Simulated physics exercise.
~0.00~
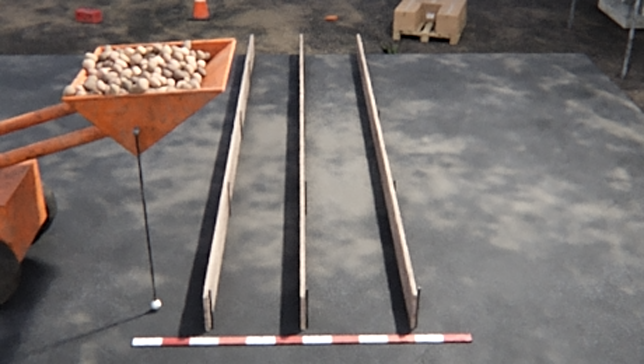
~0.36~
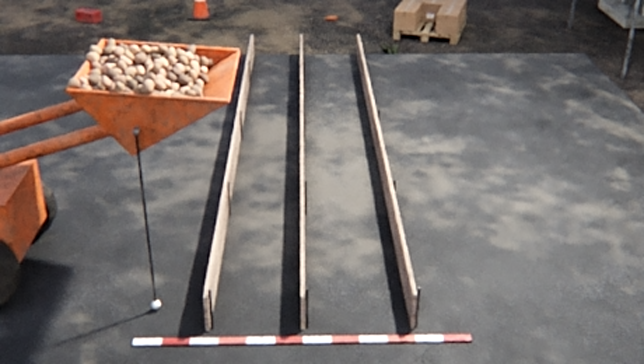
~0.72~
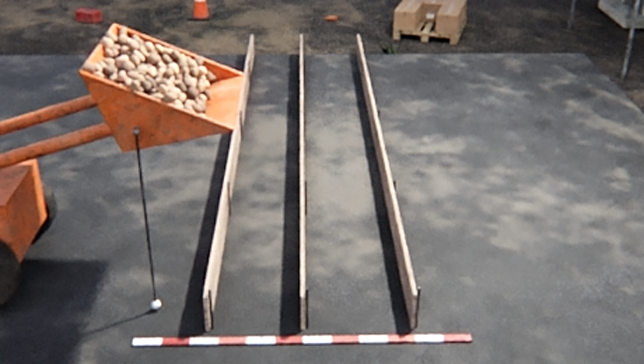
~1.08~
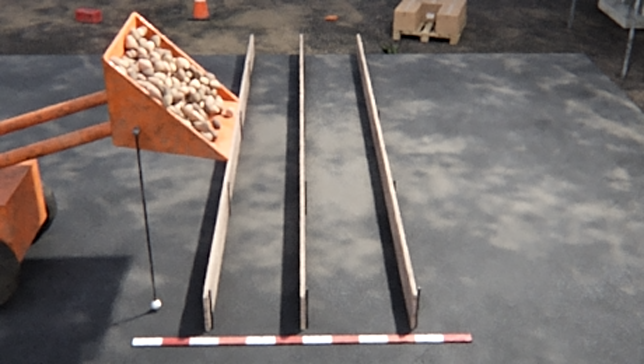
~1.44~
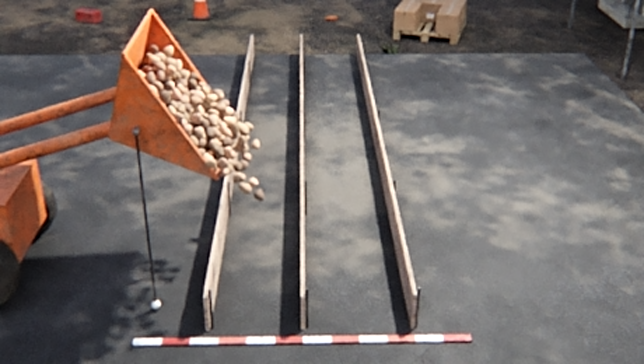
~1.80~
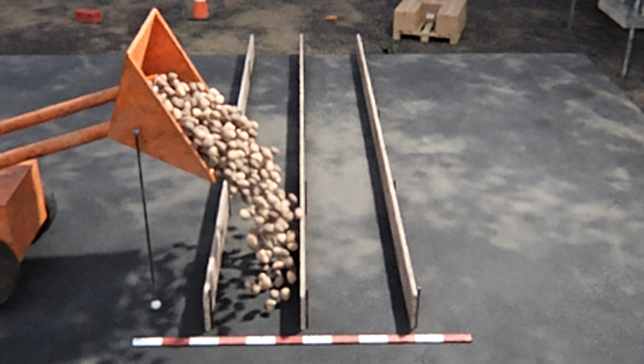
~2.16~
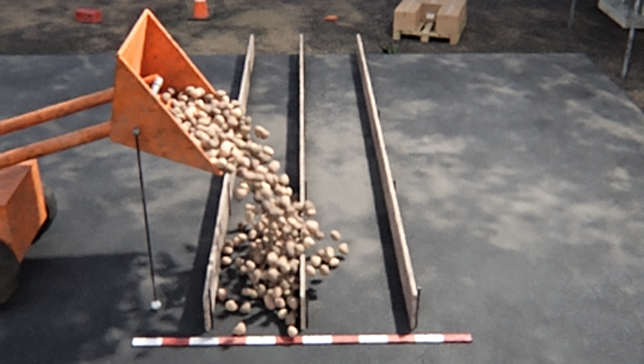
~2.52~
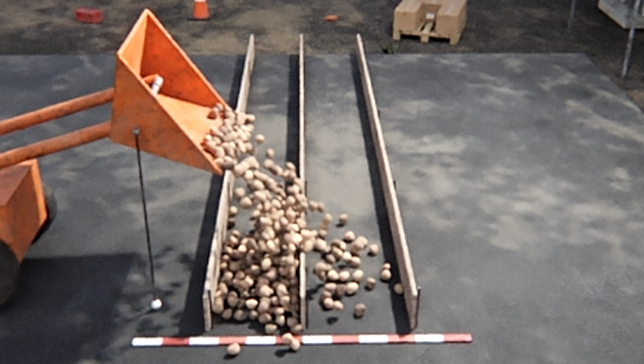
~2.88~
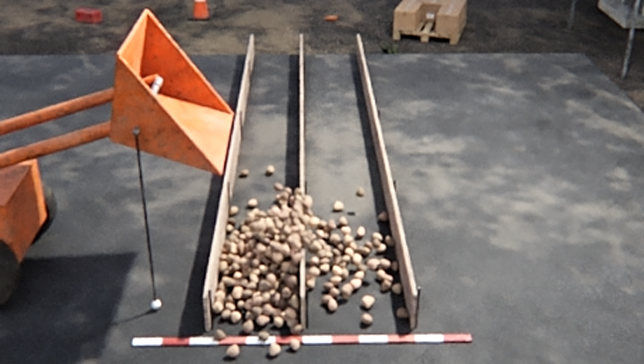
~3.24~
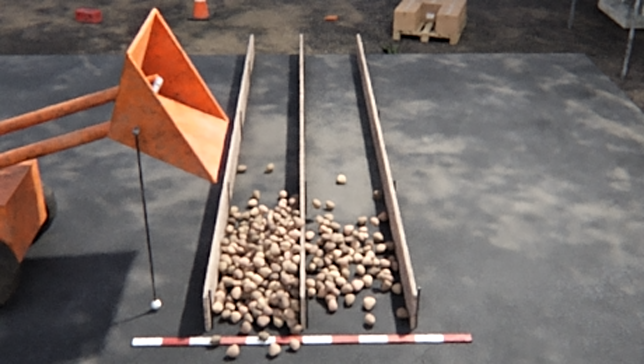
On a sunlit paved yard seen from above at an angle, an orange loader at the left holds a bucket heaped with pale brown stones, a white ball hanging on a line beneath it. Three long planks stand on edge to the right, with a red and white striped bar across their near ends. The bucket tips forward to the right, and the stones slide over its lip into the nearer bay. It jerks back and forth as the rest pour out, some spilling past the middle plank. The bucket ends empty and tilted, most stones lying in the left bay and fewer in the right.
